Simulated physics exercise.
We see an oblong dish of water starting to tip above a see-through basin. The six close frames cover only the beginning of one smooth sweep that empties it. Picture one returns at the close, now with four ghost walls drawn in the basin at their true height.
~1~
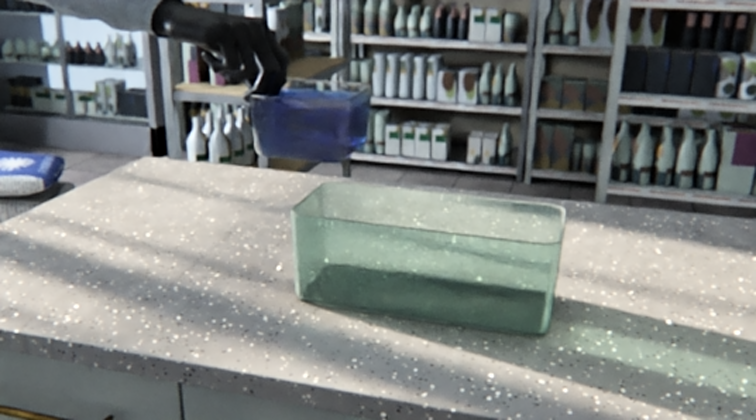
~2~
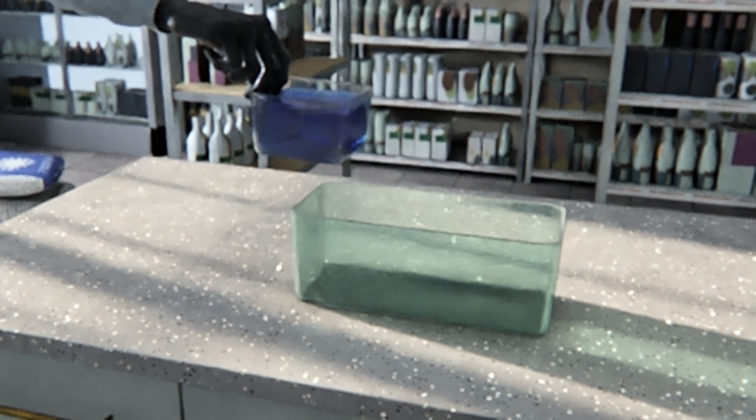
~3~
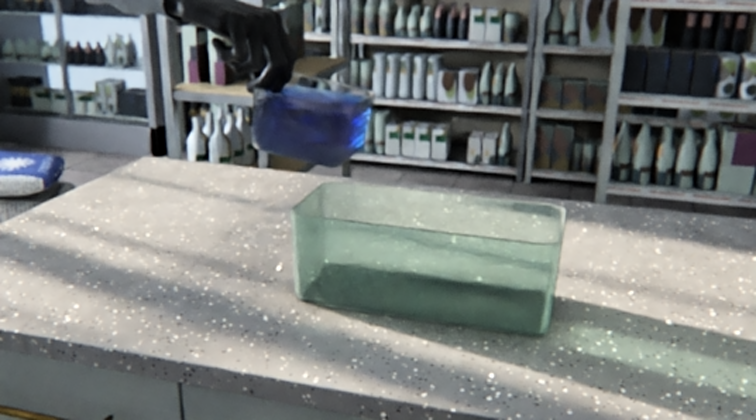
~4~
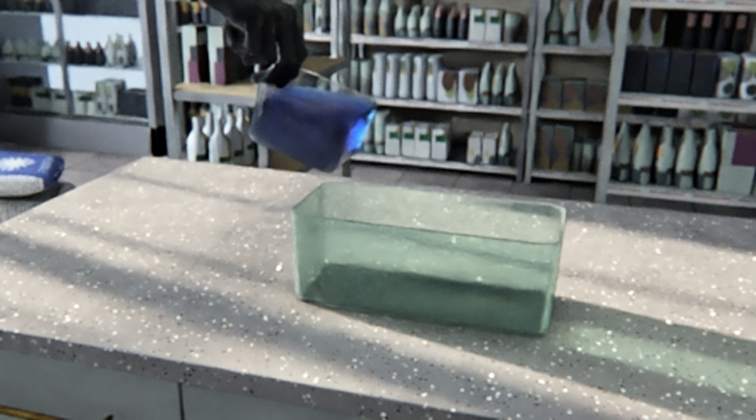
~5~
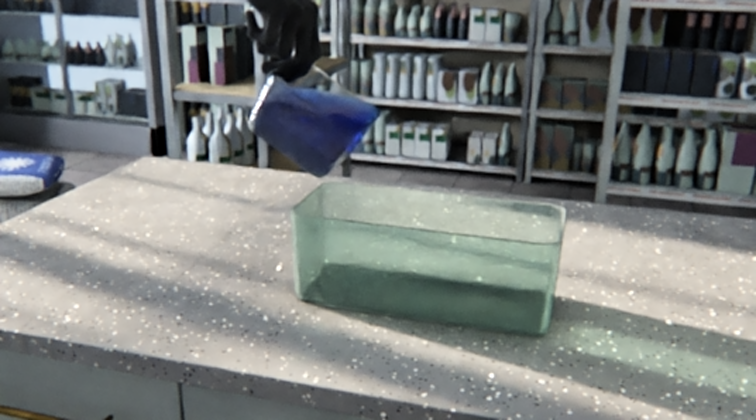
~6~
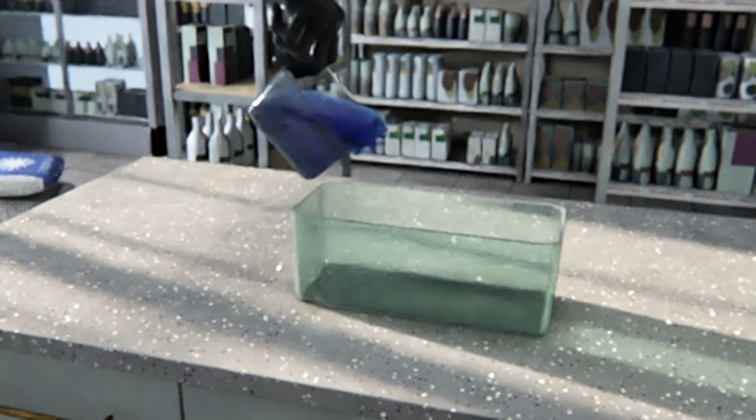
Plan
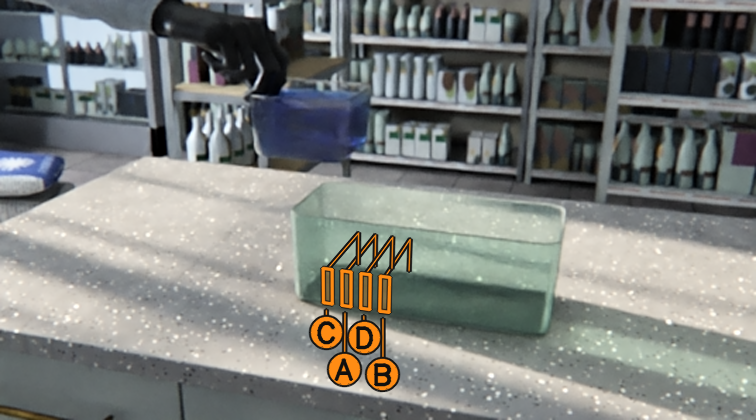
A black-gloved hand tilted a clear, oblong dish of blue water further and further to the right above a see-through greenish basin on a speckled counter, until the water came over its lip.
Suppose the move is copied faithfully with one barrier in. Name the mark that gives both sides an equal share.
B is best.
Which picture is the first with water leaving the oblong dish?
Picture 5.
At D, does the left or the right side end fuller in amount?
The right side.
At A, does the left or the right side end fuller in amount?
The right one.
On the marked copy, A at (344, 313); B at (382, 318); C at (326, 310); D at (363, 315).
With A, about 10 % ends left of the wall and 84 % right of it; 6 % is lost outside.
With B, about 48 % ends left of the wall and 46 % right of it; 6 % is lost outside.
With C, about 7 % ends left of the wall and 87 % right of it; 6 % is lost outside.
With D, about 25 % ends left of the wall and 69 % right of it; 5 % is lost outside.
